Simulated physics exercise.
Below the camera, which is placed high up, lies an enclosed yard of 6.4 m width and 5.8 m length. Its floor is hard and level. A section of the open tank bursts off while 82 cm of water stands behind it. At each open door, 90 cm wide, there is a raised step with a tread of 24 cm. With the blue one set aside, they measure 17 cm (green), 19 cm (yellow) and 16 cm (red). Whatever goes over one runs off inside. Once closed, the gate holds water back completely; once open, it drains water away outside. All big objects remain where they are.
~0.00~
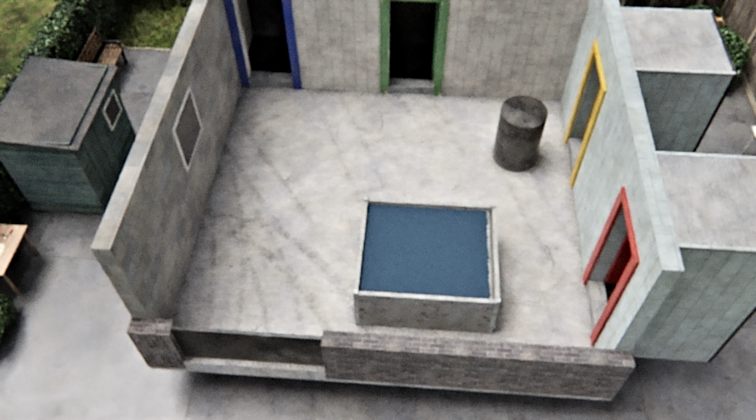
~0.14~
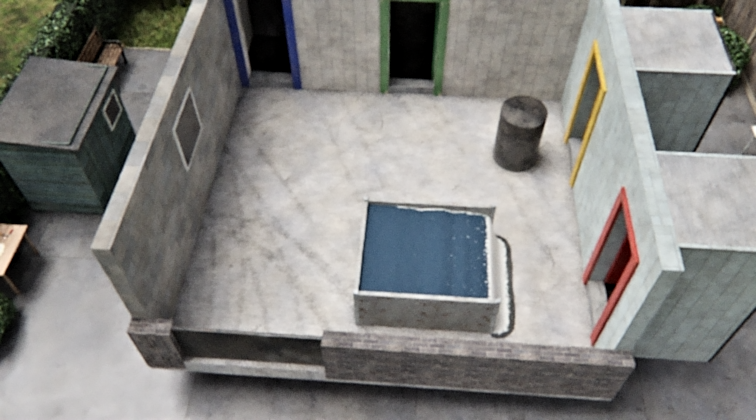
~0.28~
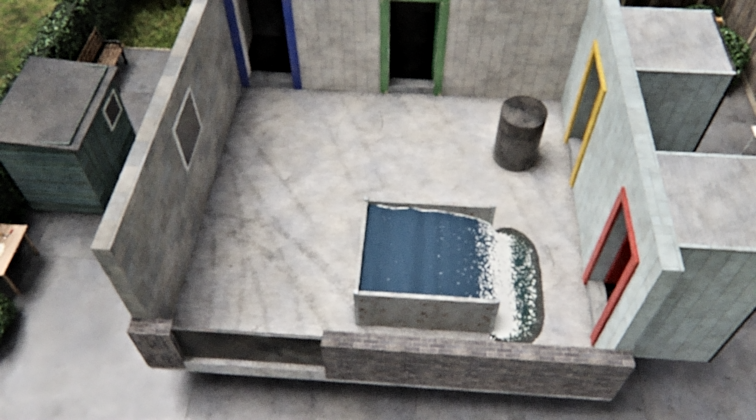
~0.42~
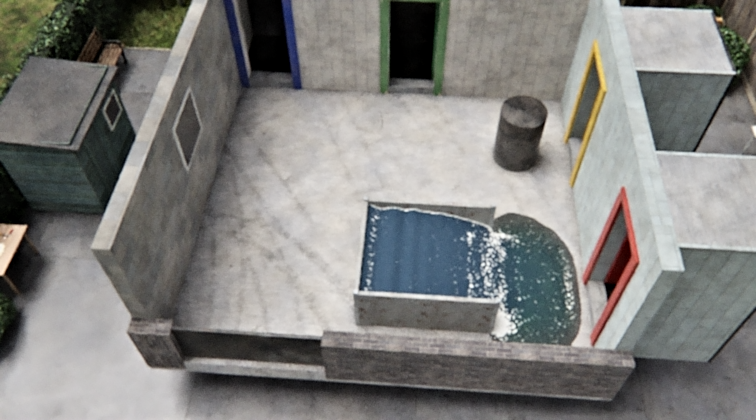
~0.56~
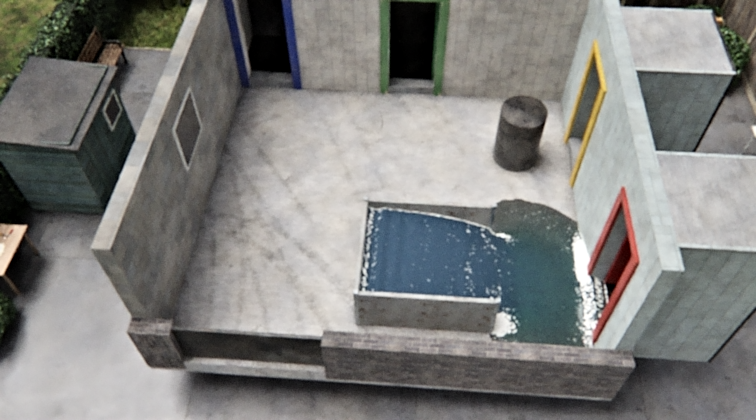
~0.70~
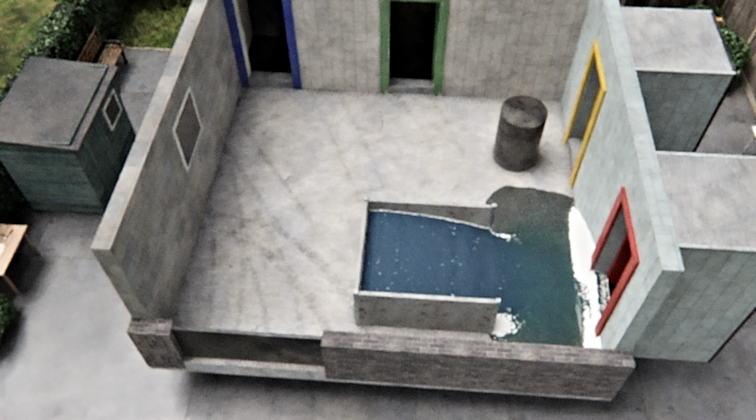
Dark blue water fills an open square tank in a walled grey yard, seen from high above by a still camera. A dark cylinder stands beyond it, with blue and green doorways at the back, yellow and red ones on the right. Water pours from the tank's right side, foaming white, spreads over the pale floor to the red doorway and wall, while the tank's level drops.
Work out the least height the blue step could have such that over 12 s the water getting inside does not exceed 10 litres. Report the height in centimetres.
The least height is about 10.5 cm.
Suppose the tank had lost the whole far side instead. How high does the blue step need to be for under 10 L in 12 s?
That way, roughly 20 cm.
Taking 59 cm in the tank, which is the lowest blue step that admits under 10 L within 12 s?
About 7.5 cm.
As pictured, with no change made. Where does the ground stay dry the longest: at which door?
Answer: Blue.
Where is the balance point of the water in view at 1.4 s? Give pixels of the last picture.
Centre estimate: (485, 279) px, approximately.
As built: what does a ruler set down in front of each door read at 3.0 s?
In cm - red: 27, blue: 0, yellow: 15, green: 3.
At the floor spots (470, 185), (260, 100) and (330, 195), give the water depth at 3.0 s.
In order: Around 5, 0 and 0 cm.
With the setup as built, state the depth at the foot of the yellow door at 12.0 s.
About 5.0 centimetres.
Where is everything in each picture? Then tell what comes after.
Still water, 82 cm deep, in the open tank at (428, 250); the blue door at (265, 47) is dry, in the first picture.
Water pours out at (489, 272) and has run 0.4 m, to (510, 318); about 10 cm deep outside, 82 cm at the back, in the second picture.
The gap is at (489, 274), the front 0.8 m out at (538, 320); the back of the open tank holds 82 cm, in the third picture.
Water pours out at (488, 276) and has run 1.4 m, to (576, 308); about 11 cm deep outside, 76 cm at the back, in the fourth picture.
Water pours out at (488, 276) and has run 1.7 m, to (603, 308); about 10 cm deep outside, 69 cm at the back, in the fifth picture.
The gap is at (488, 277), the front 1.8 m out at (574, 203); the back of the open tank holds 70 cm; the blue door at (265, 47), 6.1 m from the gap, is still 5.3 m from the nearest water, in the sixth picture.
After 1.4 s water covers 15 % of the floor, deepest (50 cm) near (580, 279); it has not reached the blue door.
After 3.0 s water covers 40 % of the floor, deepest (34 cm) near (558, 108); it has not reached the blue door.
After 12.0 s water covers 100 % of the floor, deepest (10 cm) near (309, 355); 7 cm at the blue door, 0 litres in over its 18 cm step.
At the blue door as built, the water arrived by 4.5 s and peaked near 14 cm at 7.2 s.
With a step of 8.5 cm, 28 litres would have come in within the 12 s; with 11.5 cm, 5 litres. So under 10 litres takes about 10.5 cm.
